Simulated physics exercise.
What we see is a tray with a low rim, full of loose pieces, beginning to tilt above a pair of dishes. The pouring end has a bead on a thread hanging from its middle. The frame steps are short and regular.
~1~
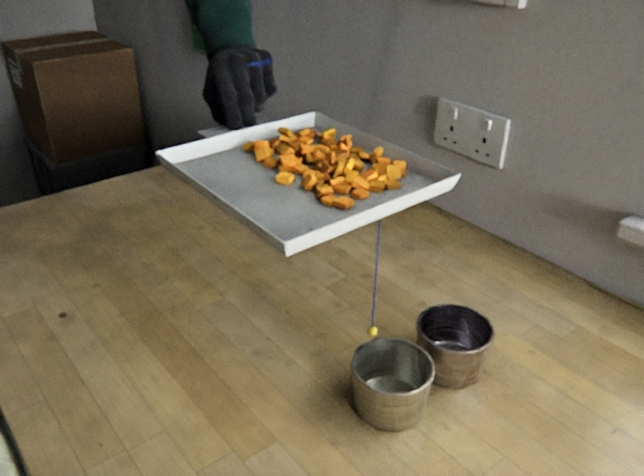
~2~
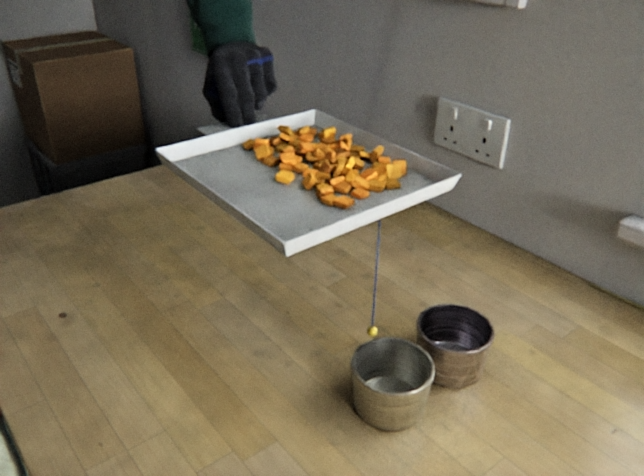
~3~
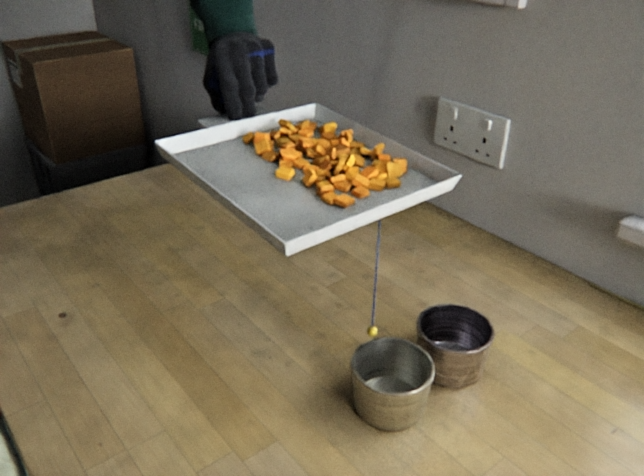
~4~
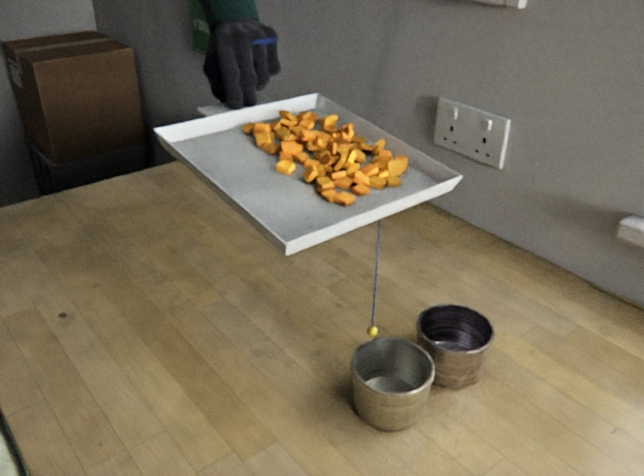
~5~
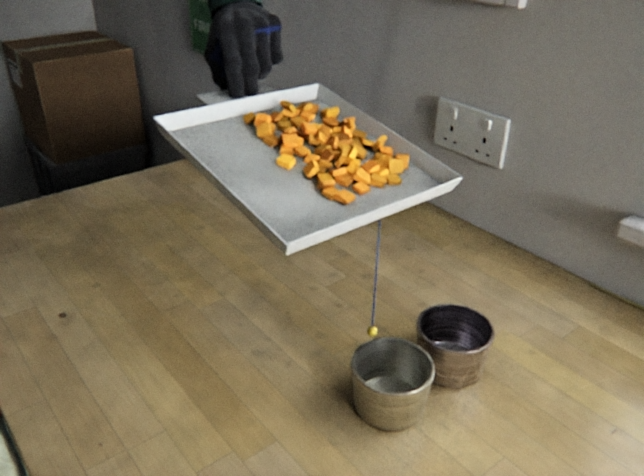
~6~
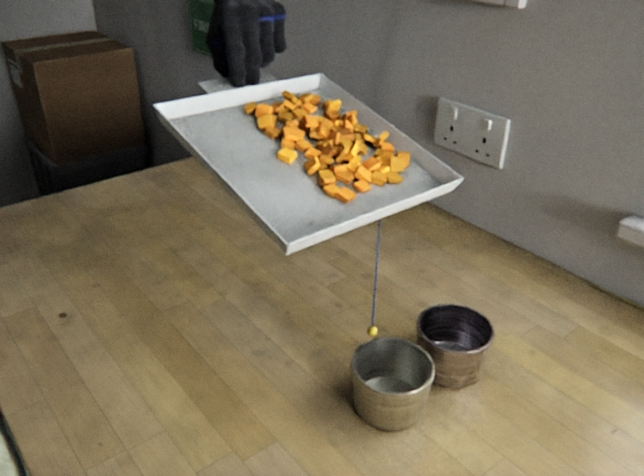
On a wooden tabletop against a grey wall, two small metal dishes sit beneath a white tray of orange pieces, a bead hanging on a thread from its front edge. The tray starts level, then a dark-gloved hand slowly raises the far end, tilting it slightly while the pieces barely shift.
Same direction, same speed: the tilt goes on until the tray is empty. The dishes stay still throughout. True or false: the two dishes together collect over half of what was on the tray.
True.
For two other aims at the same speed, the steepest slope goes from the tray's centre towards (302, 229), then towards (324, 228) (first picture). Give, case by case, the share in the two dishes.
That comes to 0 per cent the first time and 10 per cent the second.
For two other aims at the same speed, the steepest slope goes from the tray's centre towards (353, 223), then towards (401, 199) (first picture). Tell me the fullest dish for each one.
On the first try it's the left-side dish, on the second the right-side dish.
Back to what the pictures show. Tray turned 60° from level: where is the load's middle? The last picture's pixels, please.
The middle of the pieces lands at roughly (402, 177).
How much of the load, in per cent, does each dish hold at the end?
For the left dish 30 per cent, for the right dish 40.
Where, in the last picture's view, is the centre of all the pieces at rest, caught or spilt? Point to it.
At about (438, 378).
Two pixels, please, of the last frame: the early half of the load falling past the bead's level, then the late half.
The opening part goes through (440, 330); what follows goes through (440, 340).
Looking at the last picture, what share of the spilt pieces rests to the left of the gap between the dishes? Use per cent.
Around 30 per cent, give or take.
Soon, tray tipped steeply; all on the tray.
A while on, tray tipped past a quarter turn; about half on the tray; a small part in the left dish; a small part in the right dish; a small part outside both; about a quarter in the air.
Towards the end, tray tipped past a quarter turn; about a quarter in the left dish; about a third in the right dish; about a third outside both.
Finally, tray tipped past a quarter turn; about a quarter in the left dish; about a third in the right dish; about a third outside both.
